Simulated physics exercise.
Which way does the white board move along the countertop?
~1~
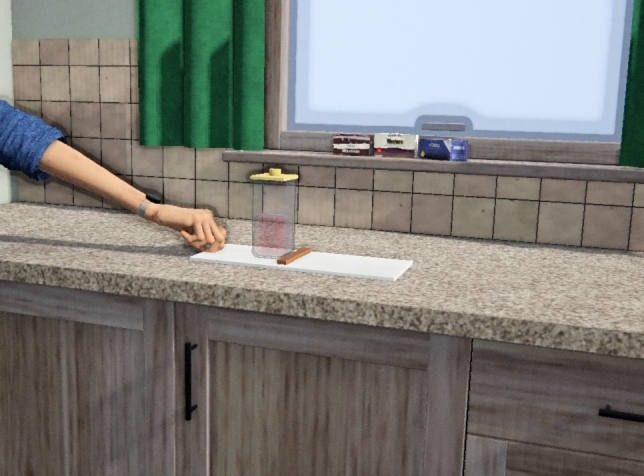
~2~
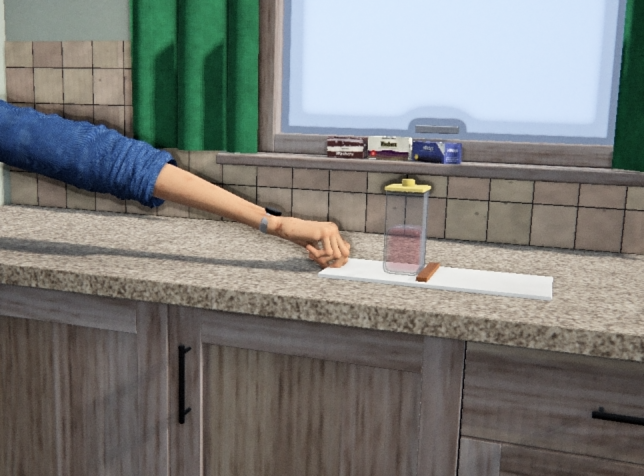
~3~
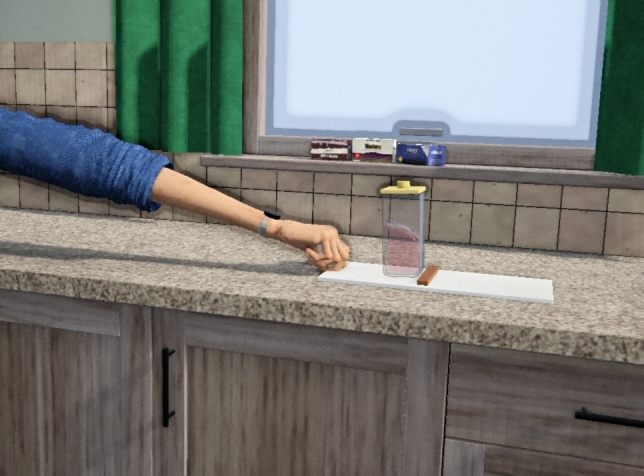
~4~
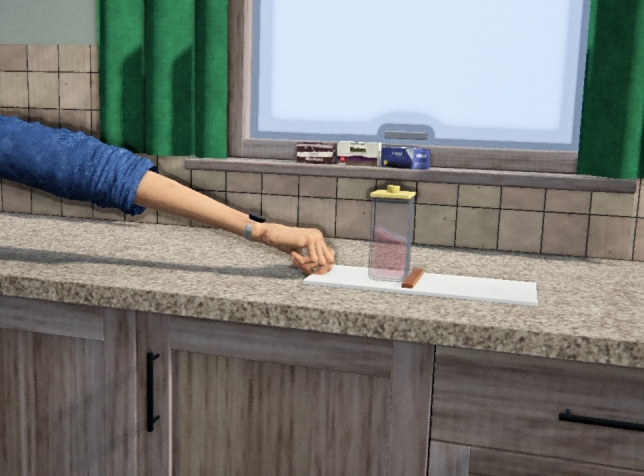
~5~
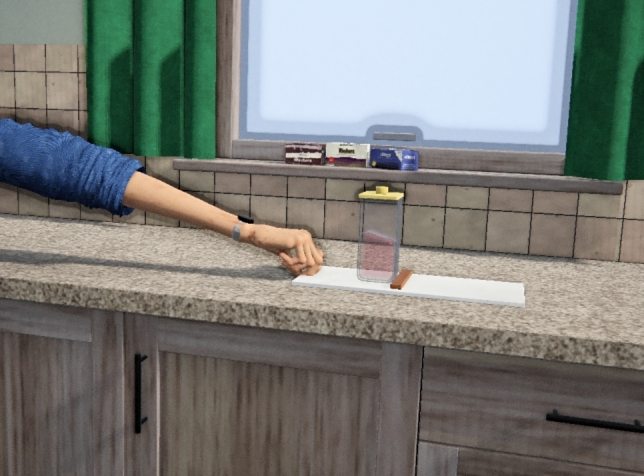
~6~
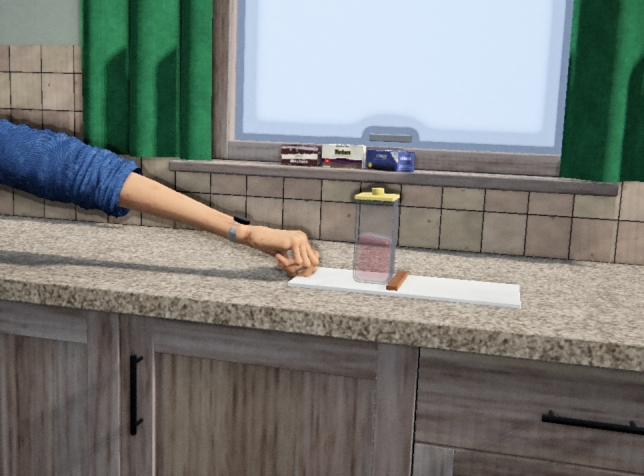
The white board moves to the right along the countertop, with the hand at its left end.
